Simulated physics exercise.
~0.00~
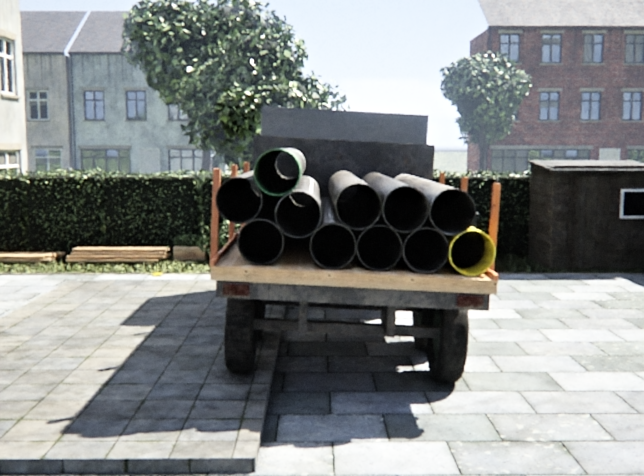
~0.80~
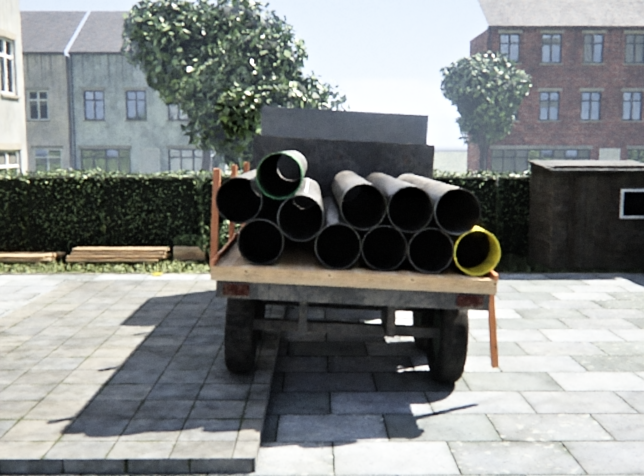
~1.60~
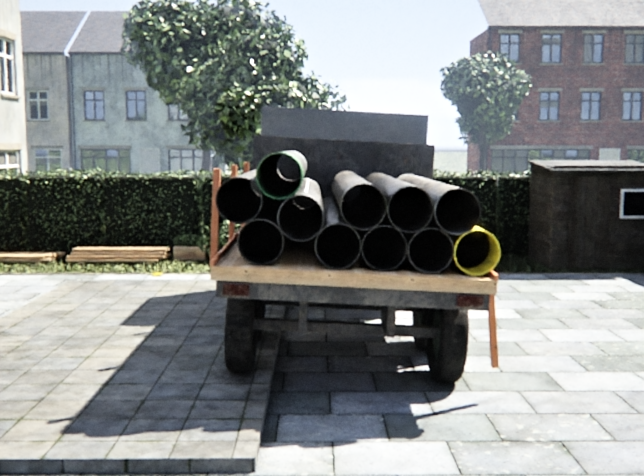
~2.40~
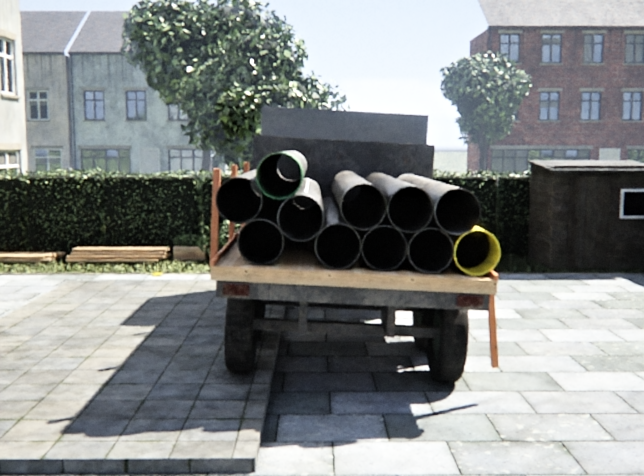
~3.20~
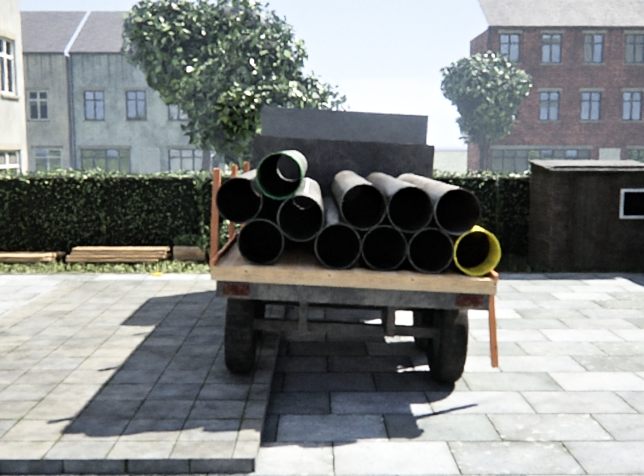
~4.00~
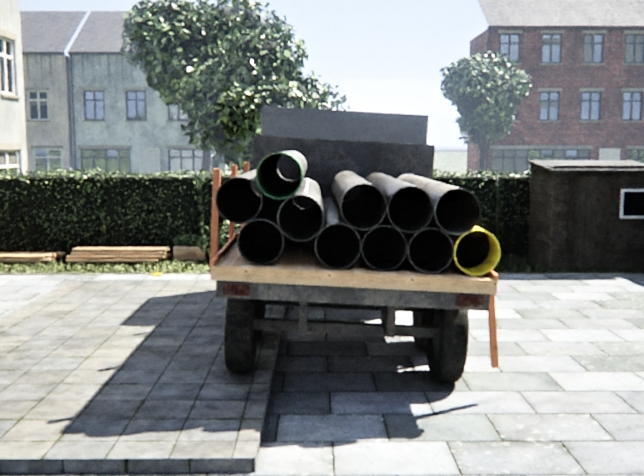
On a paved yard in front of a hedge and houses, a parked flatbed was stacked with dark pipes when the posts on its right side swung down; the pipes shifted slightly, then settled, the yellow-rimmed one still on the deck and none fallen.
